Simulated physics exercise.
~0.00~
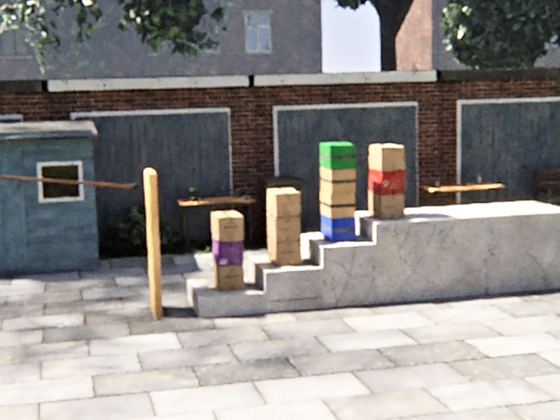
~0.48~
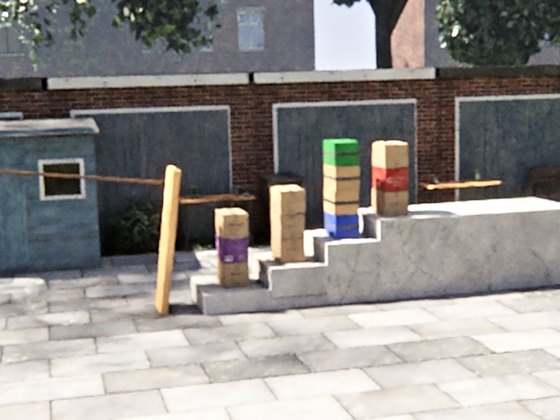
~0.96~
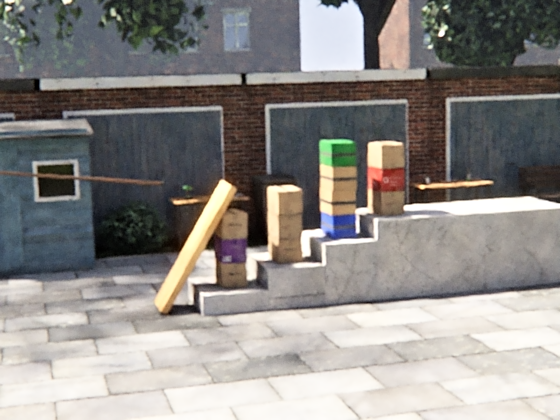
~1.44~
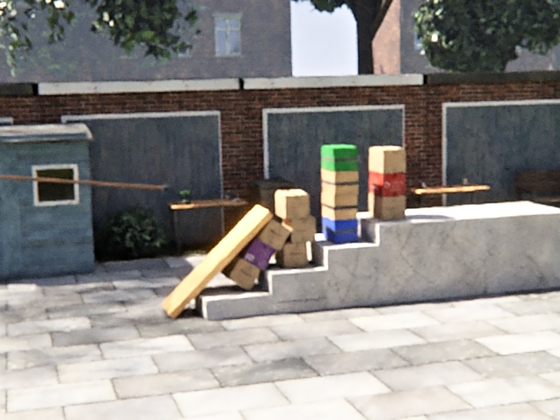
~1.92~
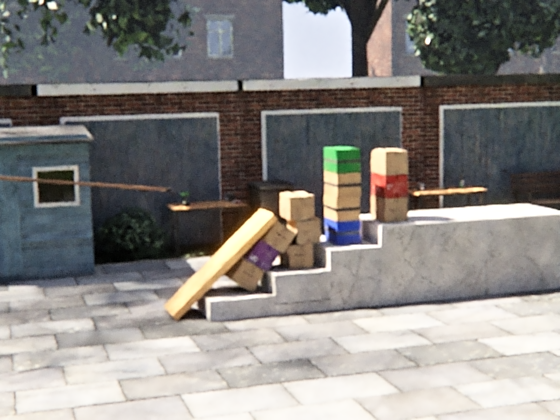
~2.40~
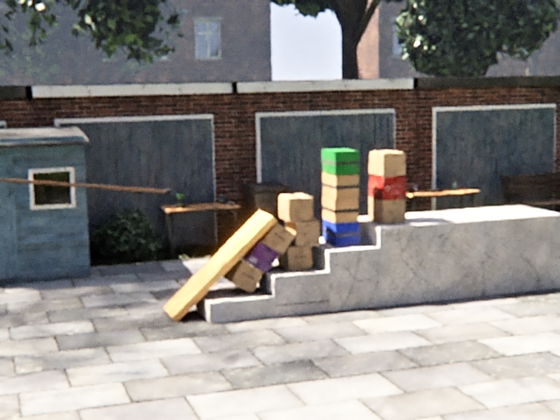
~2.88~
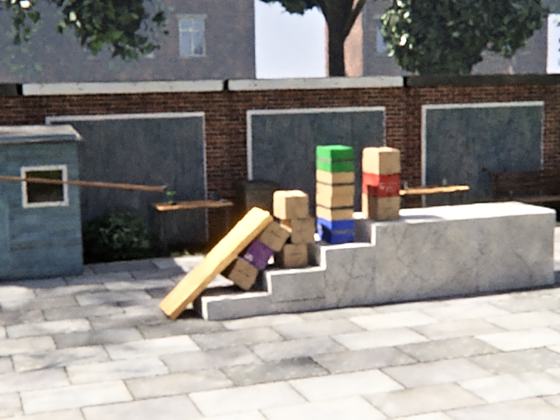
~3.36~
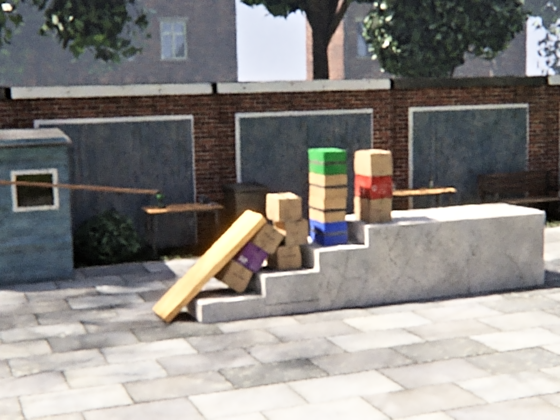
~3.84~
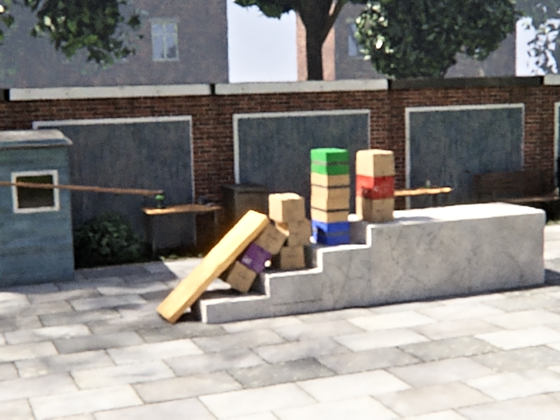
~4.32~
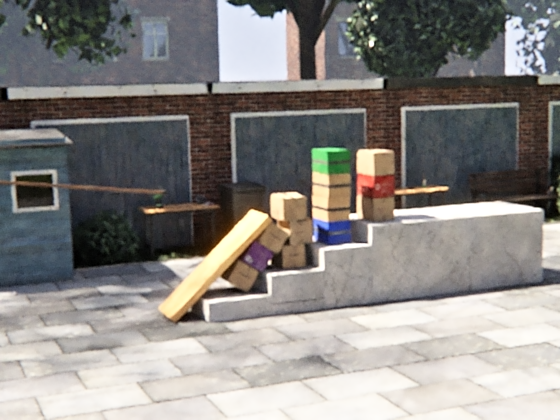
A tall wooden board standing before stacks of cartons on stone steps tipped to the right and hit the lowest stack, tilting its purple carton against the next stack, where everything came to rest leaning, while the two higher stacks stayed upright.
